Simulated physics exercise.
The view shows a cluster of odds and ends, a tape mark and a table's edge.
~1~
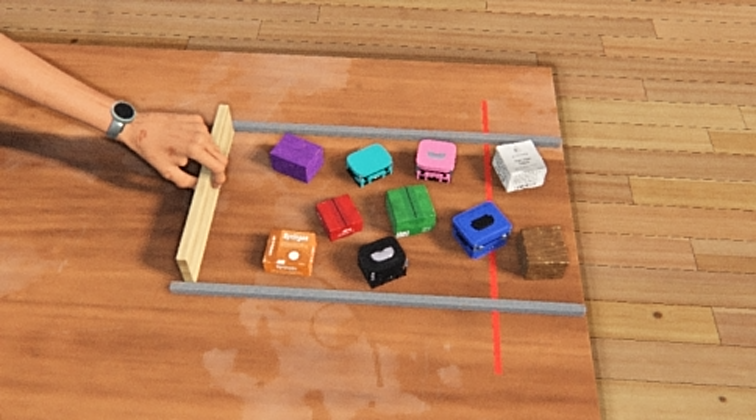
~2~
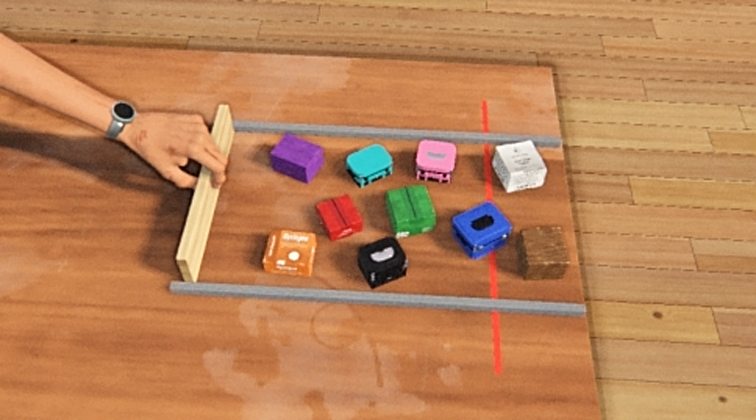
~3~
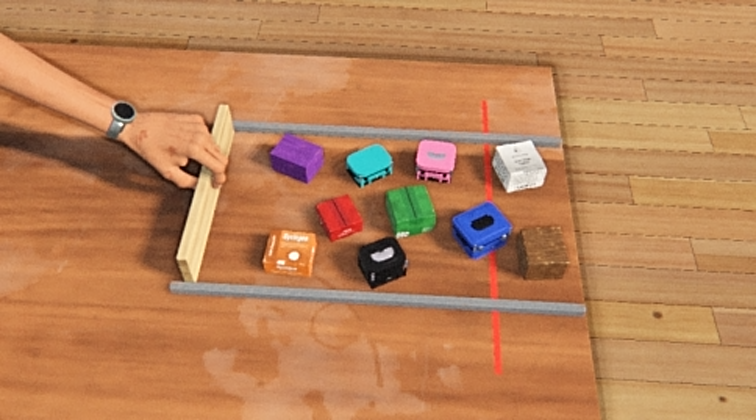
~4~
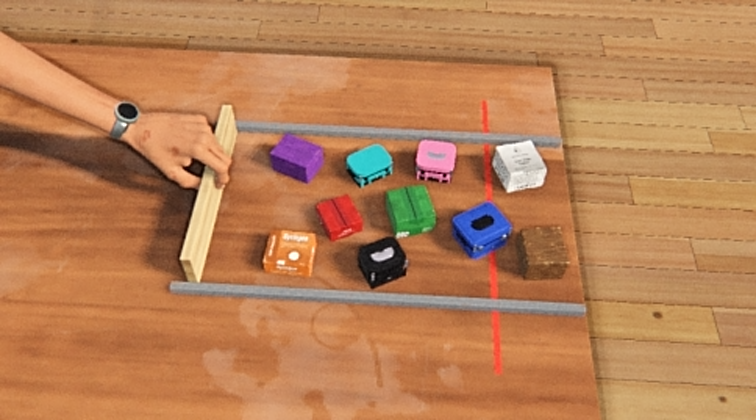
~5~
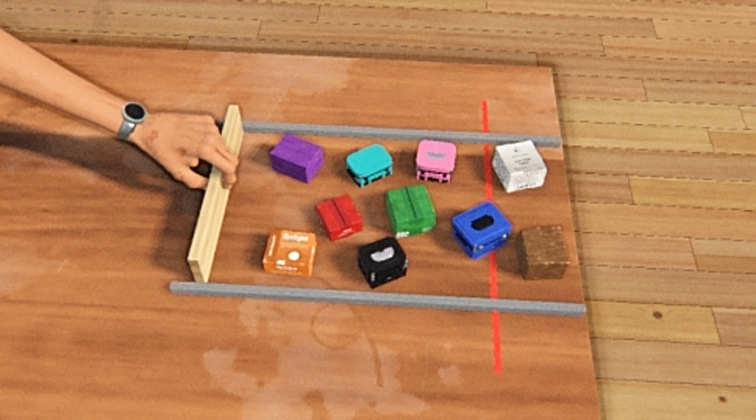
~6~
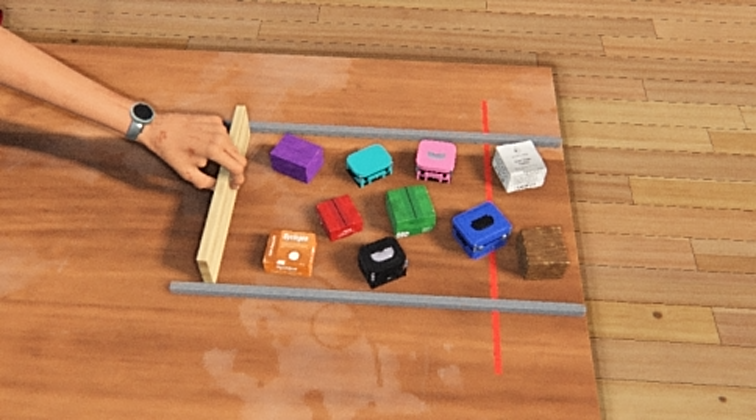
A hand wearing a watch slid a pale wooden board slightly to the right across a table, toward a cluster of colorful little boxes and cases, which stayed still around a red tape line.
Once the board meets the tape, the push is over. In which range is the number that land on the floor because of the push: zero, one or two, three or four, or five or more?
In the range three or four.
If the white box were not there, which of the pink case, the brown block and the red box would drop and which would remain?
Pink case down, brown block down, red box still up.
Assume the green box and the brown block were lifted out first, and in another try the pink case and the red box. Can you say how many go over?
2 for the first case, 2 for the second.
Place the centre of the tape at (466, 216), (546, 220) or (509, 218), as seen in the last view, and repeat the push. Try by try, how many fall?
First 1, then 6, then 3.
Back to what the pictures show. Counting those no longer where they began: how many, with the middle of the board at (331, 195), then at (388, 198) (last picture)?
Counting first: 6, next 8.
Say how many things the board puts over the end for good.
Exactly 3.
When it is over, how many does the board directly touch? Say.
The number is 3.
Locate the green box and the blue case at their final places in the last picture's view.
The first one ends at (531, 197), the second at (556, 231).
Soon after, none off yet; brown block at rest near (542, 254); white box at rest near (519, 166); blue case at rest near (481, 231).
At rest, the number that fall off is three or four; fallen, pink case, white box and brown block.
